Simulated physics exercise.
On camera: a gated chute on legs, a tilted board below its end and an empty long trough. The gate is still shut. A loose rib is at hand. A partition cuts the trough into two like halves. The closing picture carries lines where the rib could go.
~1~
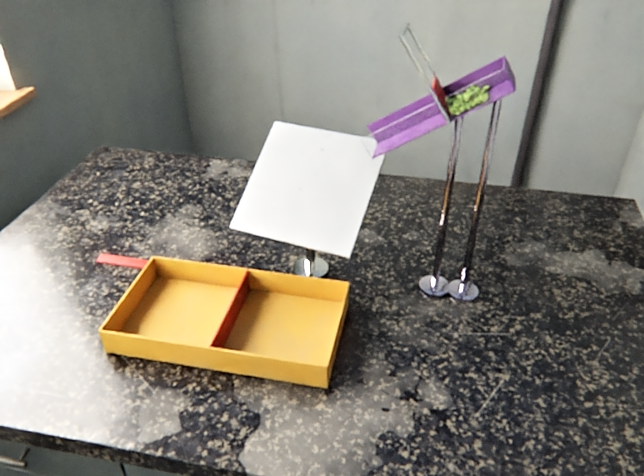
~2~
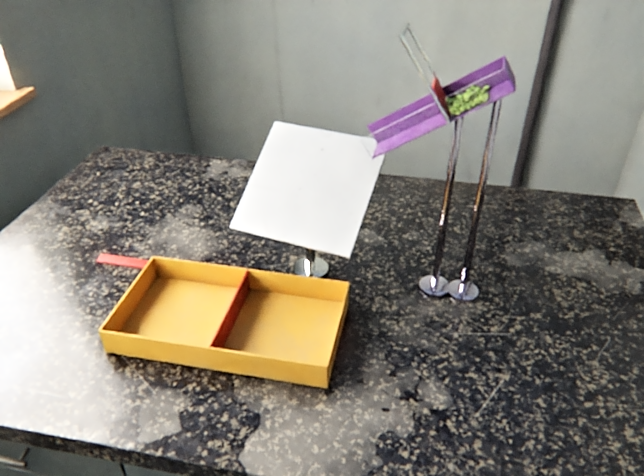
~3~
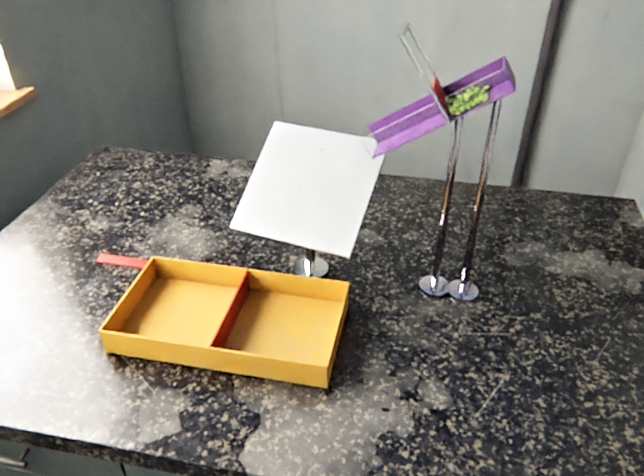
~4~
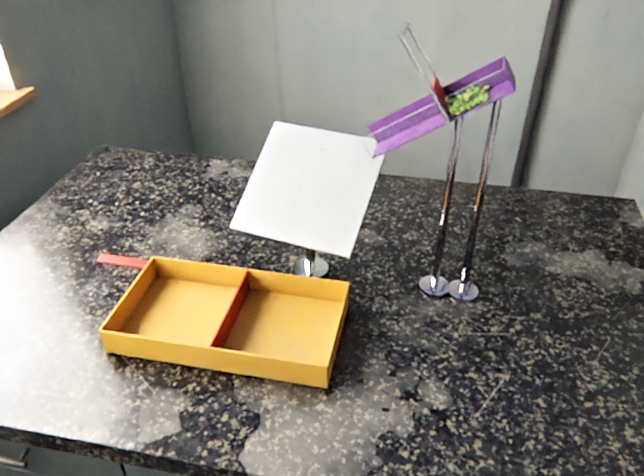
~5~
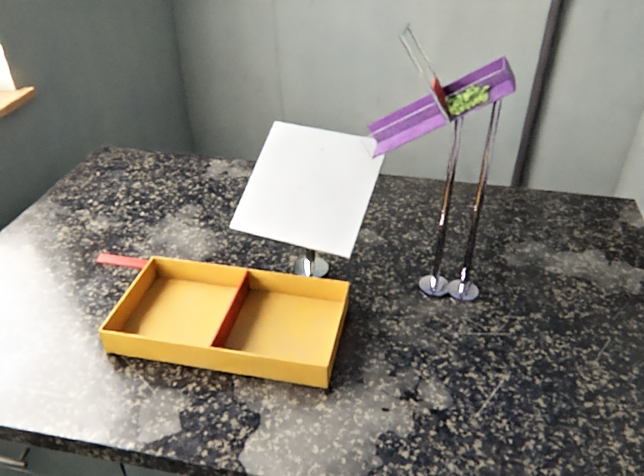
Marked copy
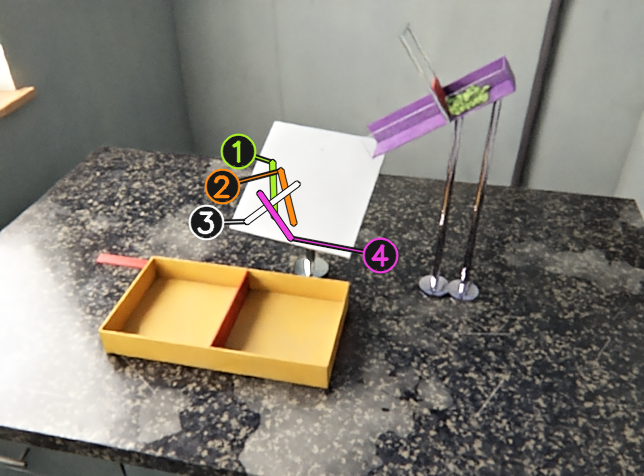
Nothing moves from start to finish: green peas sit behind the closed gate of a sloping purple chute on metal legs. Below its lower end, a tilted white board stays still, and the empty yellow trough with a red divider rests on the speckled counter, a red strip beside it.
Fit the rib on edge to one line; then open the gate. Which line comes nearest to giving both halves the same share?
The best line is 3.
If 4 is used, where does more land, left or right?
Right.
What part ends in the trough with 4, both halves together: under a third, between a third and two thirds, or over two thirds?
Over two thirds.
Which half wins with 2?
Right.
On the marked copy, line 1 from (272, 162) to (274, 216); line 2 from (280, 170) to (293, 223); line 3 from (297, 184) to (246, 221); line 4 from (259, 193) to (290, 238).
Choosing 1, of what is caught, a small part in the left half, nearly all in the right.
Choosing 2, of what is caught, a stray few in the left half, nearly all in the right.
Choosing 3, of what is caught, about half in the left half, about half in the right.
Choosing 4, of what is caught, a stray few in the left half, nearly all in the right.
